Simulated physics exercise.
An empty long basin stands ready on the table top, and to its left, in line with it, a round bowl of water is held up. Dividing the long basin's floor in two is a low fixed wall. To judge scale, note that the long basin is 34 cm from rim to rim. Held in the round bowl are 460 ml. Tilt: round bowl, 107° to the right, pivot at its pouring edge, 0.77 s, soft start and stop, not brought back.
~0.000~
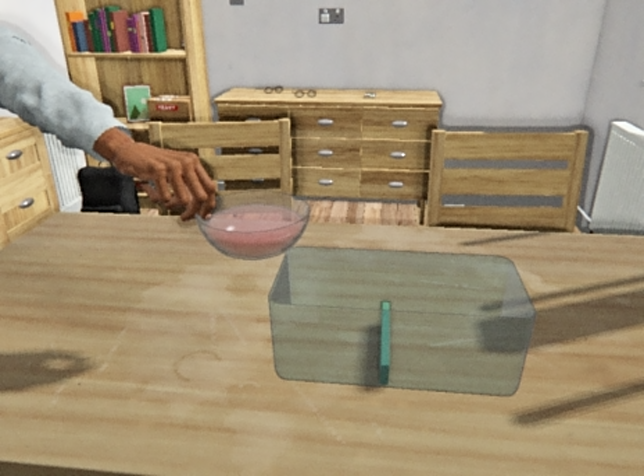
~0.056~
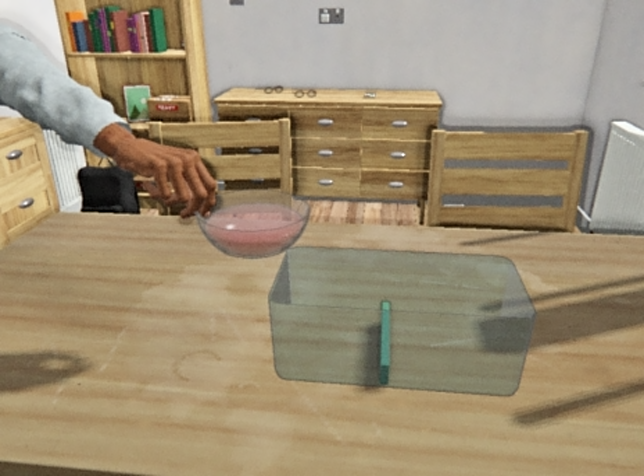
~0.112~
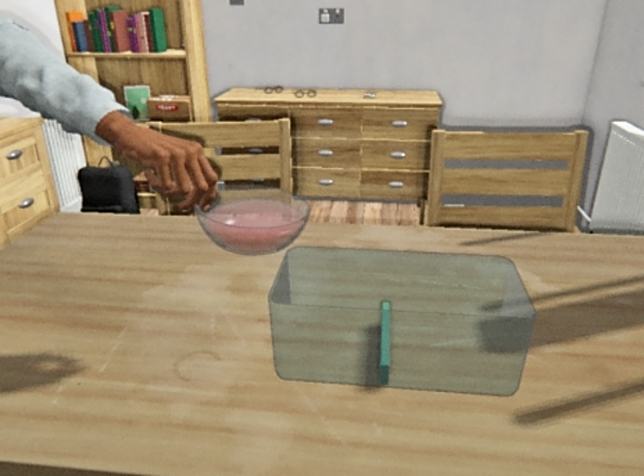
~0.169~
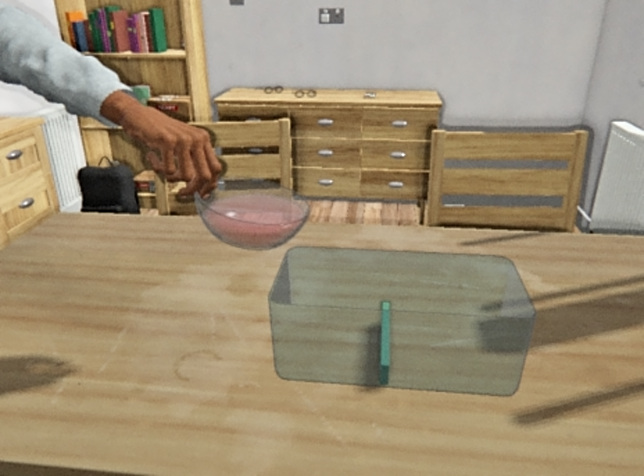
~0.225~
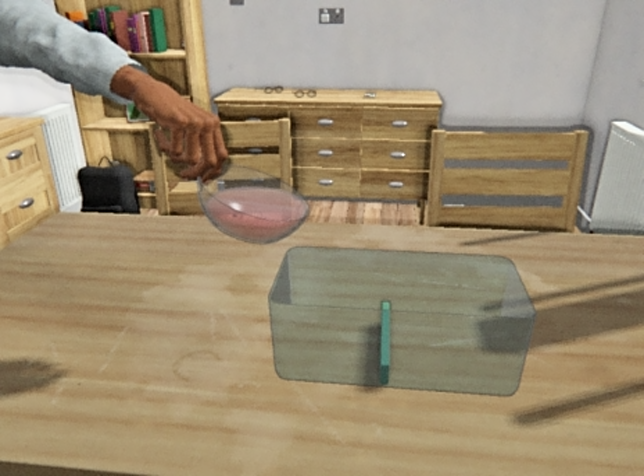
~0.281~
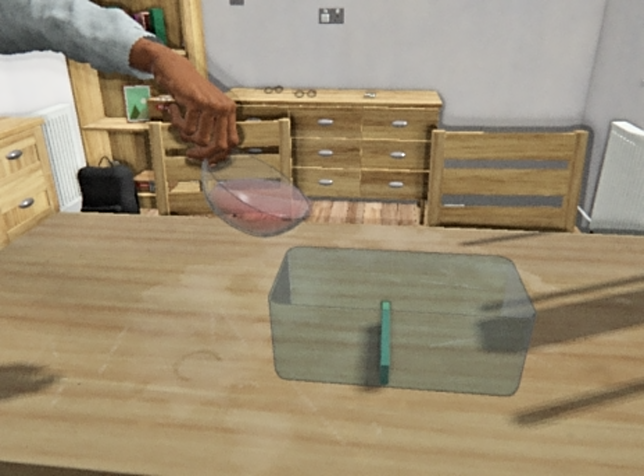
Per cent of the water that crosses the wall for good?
50 per cent.
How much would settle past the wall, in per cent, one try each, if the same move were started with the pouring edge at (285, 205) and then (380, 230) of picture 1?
In order, 10 and 90 per cent.
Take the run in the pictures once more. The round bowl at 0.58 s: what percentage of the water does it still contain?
Near 12 in a hundred.
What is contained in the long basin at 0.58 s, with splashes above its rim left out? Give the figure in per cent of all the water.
Near 32 in a hundred.
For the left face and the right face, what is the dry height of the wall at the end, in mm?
The left side gives some 24 mm, the right side some 26 mm.
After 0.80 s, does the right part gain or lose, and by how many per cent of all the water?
The share ends smaller than before, by about 3 %.
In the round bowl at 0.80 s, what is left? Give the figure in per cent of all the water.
Close to 0 in a hundred.
Then, 0.58 s in, the tilt is 91° and 12 per cent is still to pour, 32 is left of the wall and 1 right of it.
Then, 0.80 s in, the tilt is 107° and 0 per cent is still to pour, 46 is left of the wall and 53 right of it.
Then, 1.02 s in, the tilt is 107° and 0 per cent is still to pour, 48 is left of the wall and 50 right of it.
Then, 1.27 s in, the tilt is 107° and 0 per cent is still to pour, 49 is left of the wall and 50 right of it.
Finally, 49 per cent lies left of the wall, 50 right of it and 1 outside.
